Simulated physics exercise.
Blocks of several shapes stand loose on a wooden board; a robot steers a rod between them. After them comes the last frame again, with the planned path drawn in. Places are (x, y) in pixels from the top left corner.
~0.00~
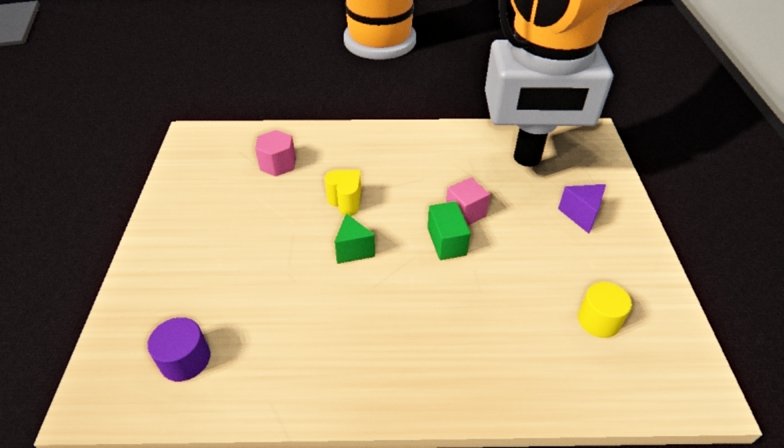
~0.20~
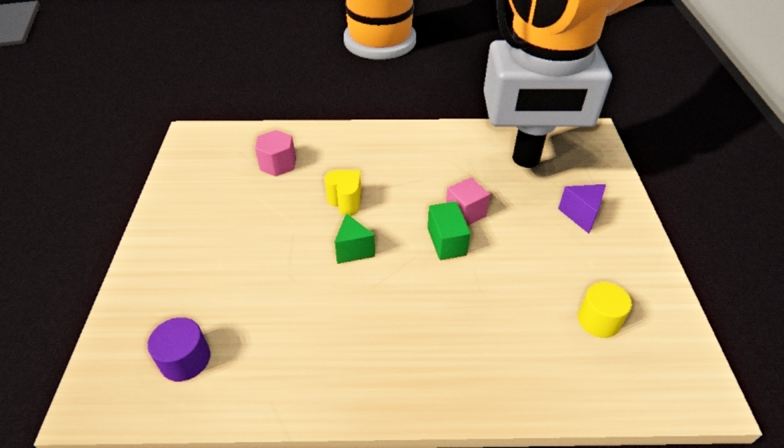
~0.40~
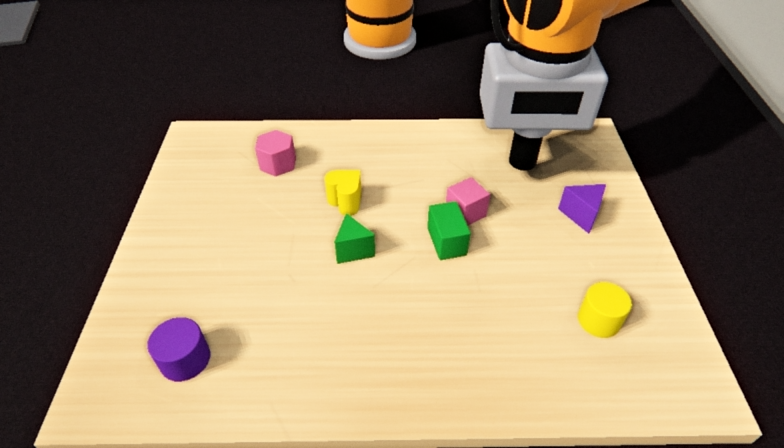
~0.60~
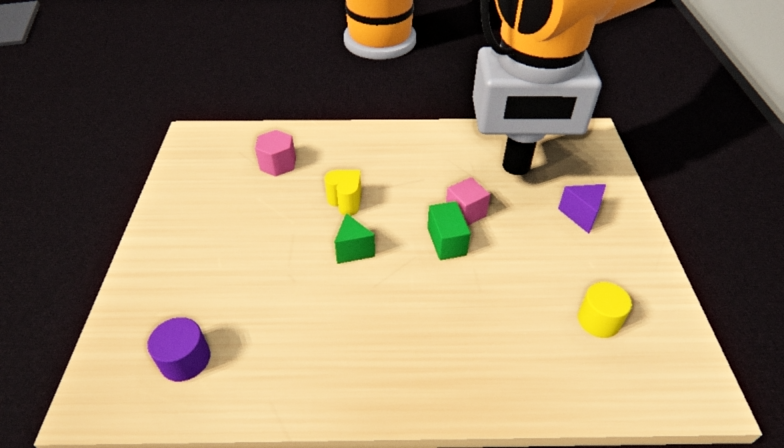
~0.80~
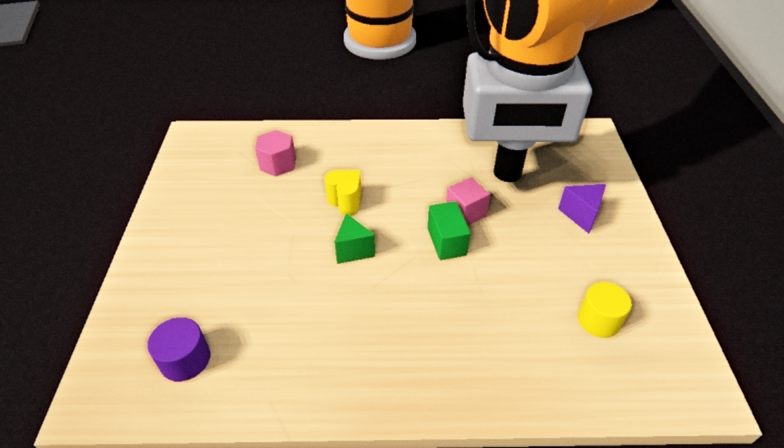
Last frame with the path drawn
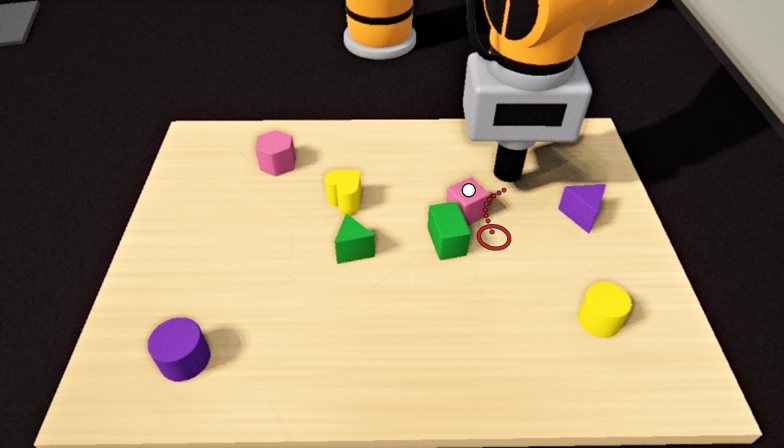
We see a robot arm holding a dark rod over a wooden board scattered with pink, yellow, green and purple blocks; the rod stays nearly still, then shifts slightly left and toward the viewer, while the blocks remain in place.
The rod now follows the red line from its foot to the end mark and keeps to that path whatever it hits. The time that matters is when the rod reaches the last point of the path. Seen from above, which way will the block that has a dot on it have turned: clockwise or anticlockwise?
It makes a clockwise turn.
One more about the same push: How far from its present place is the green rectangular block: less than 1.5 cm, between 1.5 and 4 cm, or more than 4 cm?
It slides not even 1.5 cm.
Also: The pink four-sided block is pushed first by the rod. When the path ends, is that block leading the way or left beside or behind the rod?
Fallen away.
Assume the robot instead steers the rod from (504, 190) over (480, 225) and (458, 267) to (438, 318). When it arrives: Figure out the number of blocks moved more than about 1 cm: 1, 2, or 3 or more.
Moved: 2.
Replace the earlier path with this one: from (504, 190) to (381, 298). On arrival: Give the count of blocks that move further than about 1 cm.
2 blocks.
The drawn path runs from (504, 190) over (488, 201) and (487, 218) to (494, 237); the dot is on the pink four-sided block.
The first path, step by step. Halfway along, rod (488, 193); green rectangular block (444, 221), turned 15° anticlockwise; pink four-sided block (462, 195), turned 20° clockwise.
At the end, rod (497, 220); green rectangular block (443, 221), turned 20° anticlockwise; pink four-sided block (460, 196), turned 25° clockwise; purple three-sided block not moved.
